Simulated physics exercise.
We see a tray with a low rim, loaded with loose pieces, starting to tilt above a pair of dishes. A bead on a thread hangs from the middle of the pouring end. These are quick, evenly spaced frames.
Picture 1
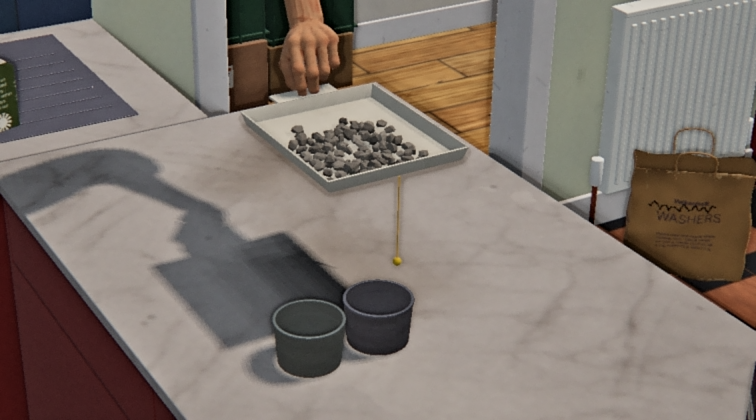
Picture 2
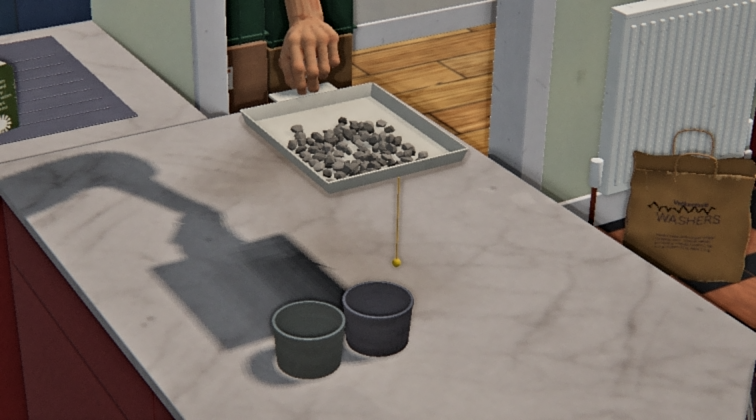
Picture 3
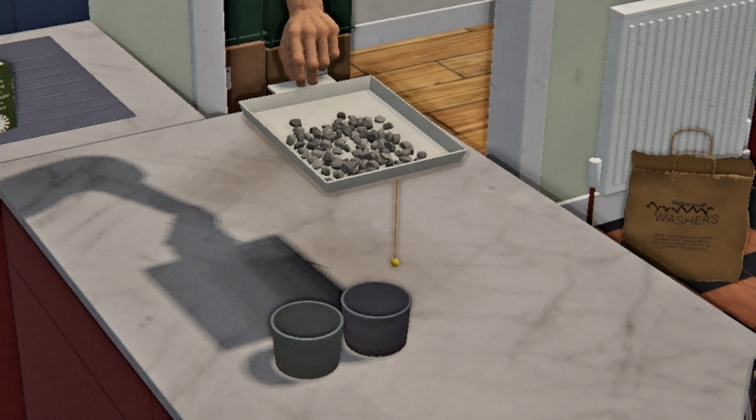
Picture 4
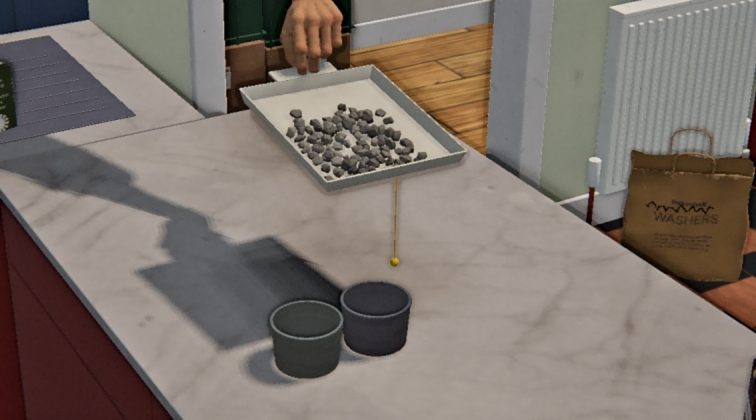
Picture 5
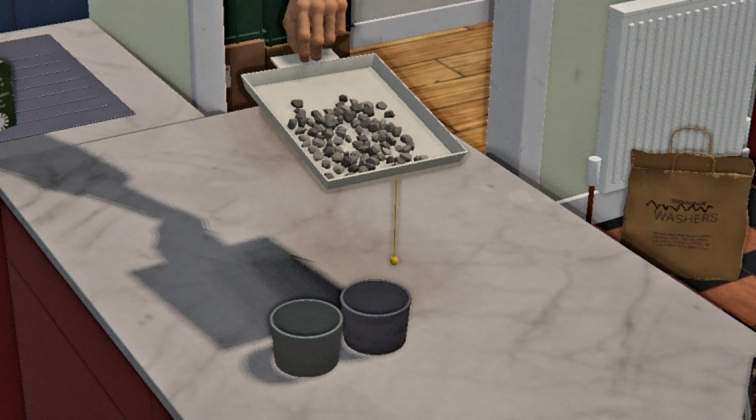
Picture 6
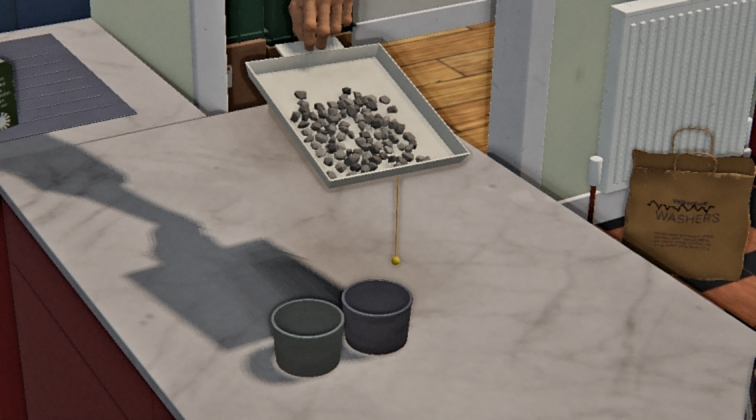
Hand gradually tilting a pale, low-rimmed tray of grey gravel above two dark dishes on a marble counter, a yellow bead hanging beneath.
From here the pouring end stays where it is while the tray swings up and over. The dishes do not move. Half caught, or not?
In the dishes lies under half of it.
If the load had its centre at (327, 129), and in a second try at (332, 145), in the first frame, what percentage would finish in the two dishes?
Roughly 20 per cent, and 10 per cent.
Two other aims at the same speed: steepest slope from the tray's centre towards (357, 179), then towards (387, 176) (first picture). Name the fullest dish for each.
First the dish on the right, then the right dish.
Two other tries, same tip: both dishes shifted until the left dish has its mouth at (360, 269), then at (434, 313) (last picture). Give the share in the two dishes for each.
In turn 0 and 0 in a hundred.
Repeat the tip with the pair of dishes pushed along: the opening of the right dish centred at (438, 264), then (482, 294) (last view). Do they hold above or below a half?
At the first place under half, at the second the smaller part.
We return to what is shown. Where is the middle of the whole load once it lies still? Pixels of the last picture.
Near (451, 324).
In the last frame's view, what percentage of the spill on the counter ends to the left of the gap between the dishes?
About 0 per cent.
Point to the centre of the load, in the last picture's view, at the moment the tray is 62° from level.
At about (396, 152).
Shortly afterwards, tray tipped steeply; all but a few on the tray; only a few in the air.
Next, tray tipped past a quarter turn; near a third on the tray; only a few in the right dish; near a third outside both; near a third in the air.
Some moments later, tray tipped past a quarter turn; a little in the right dish; the bulk outside both.
In the end, tray tipped past a quarter turn; none at all in the left dish; a little in the right dish; the bulk outside both.
